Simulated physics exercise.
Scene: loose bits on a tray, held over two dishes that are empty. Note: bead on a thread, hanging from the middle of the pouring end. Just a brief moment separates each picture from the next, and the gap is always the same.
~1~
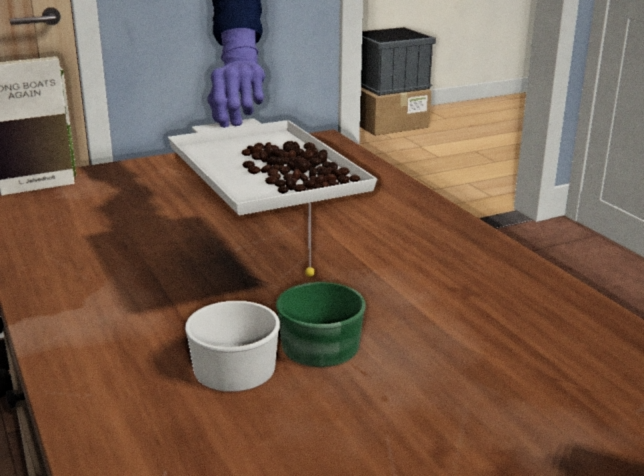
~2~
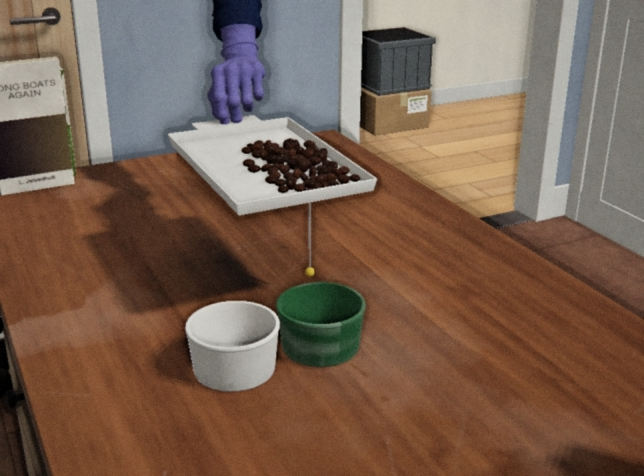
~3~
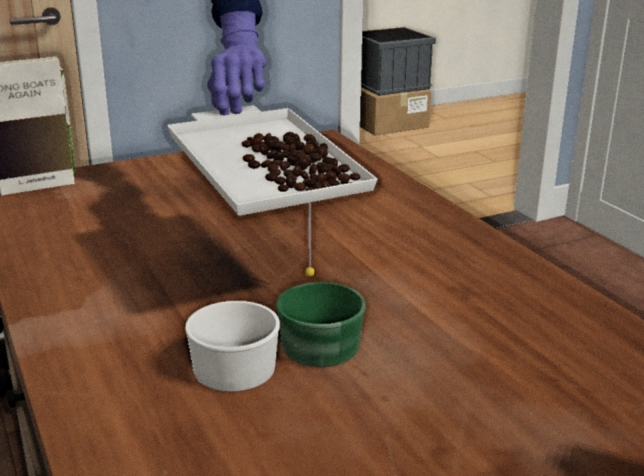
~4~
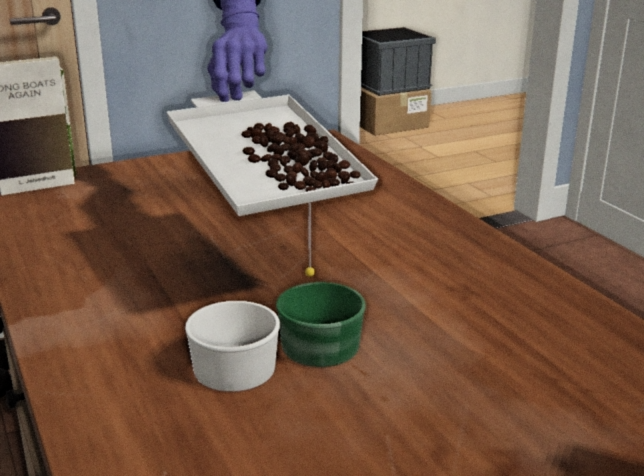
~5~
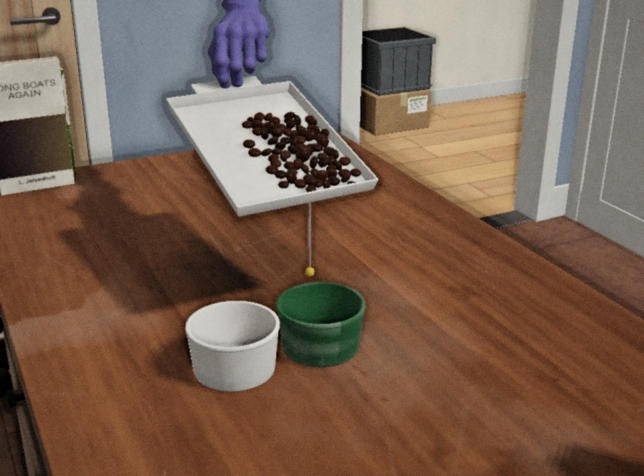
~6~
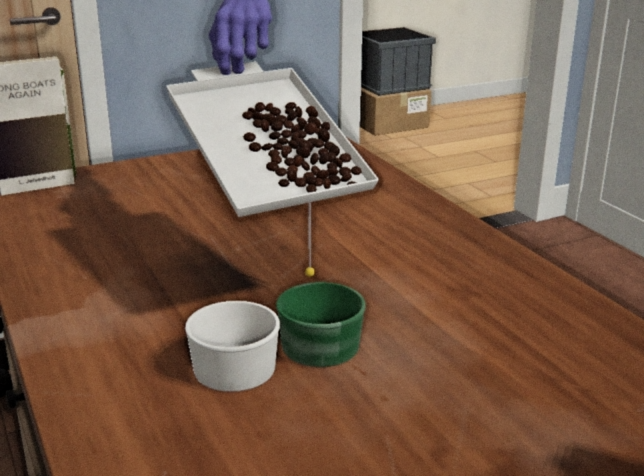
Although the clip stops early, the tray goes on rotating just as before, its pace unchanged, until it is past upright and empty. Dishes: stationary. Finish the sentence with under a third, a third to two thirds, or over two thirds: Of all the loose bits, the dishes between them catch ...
Of all the loose bits, the dishes between them catch over two thirds.
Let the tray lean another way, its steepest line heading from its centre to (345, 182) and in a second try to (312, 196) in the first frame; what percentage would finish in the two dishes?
Near 0 % and, after that, 50 %.
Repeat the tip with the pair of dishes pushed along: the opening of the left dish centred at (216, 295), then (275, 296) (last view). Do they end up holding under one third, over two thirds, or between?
In order: Less than a third, then between a third and two thirds.
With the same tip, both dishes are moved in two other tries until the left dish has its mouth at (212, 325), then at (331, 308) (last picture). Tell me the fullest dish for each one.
First try: The dish on the right-hand side; second try: The dish on the left-hand side.
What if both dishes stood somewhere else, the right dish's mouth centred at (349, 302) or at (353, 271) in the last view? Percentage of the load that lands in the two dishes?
It comes to near 80 per cent the first time and near 20 per cent the second time.
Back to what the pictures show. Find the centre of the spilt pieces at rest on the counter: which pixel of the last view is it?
Once everything settles, the pieces are centred near (397, 345).
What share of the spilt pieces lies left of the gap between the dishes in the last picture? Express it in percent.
10 per cent, roughly.
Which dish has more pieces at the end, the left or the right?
I'd say the right-side one takes it.
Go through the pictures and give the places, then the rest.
Corners of the pouring end at (239, 202) and (373, 178), level; middle of the load at (292, 166), flat chocolate drops; left dish at (250, 364); right dish at (340, 341); bead on its thread at (310, 272), in the first frame.
Corners of the pouring end at (239, 202) and (373, 178), level; middle of the load at (292, 165), in the second frame.
Corners of the pouring end at (239, 203) and (374, 178), tipped barely, level across its low end; middle of the load at (292, 161), in the third frame.
Corners of the pouring end at (239, 204) and (374, 178), tipped a little, level across its low end; middle of the load at (292, 156), in the fourth frame.
Corners of the pouring end at (240, 205) and (374, 178), tipped a little, level across its low end; middle of the load at (293, 150), in the fifth frame.
Corners of the pouring end at (240, 206) and (375, 179), tipped clearly, level across its low end; middle of the load at (293, 145); left dish at (250, 364); right dish at (340, 341), in the sixth frame.
Soon, tray tipped steeply; nearly all on the tray; a stray few in the right dish; a small part in the air.
A while on, tray tipped past a quarter turn; a small part on the tray; a small part in the left dish; about half in the right dish; a small part outside both; about a quarter in the air.
Towards the end, tray tipped past a quarter turn; a small part in the left dish; most in the right dish; about a quarter outside both.
Finally, tray tipped past a quarter turn; a small part in the left dish; most in the right dish; about a quarter outside both.
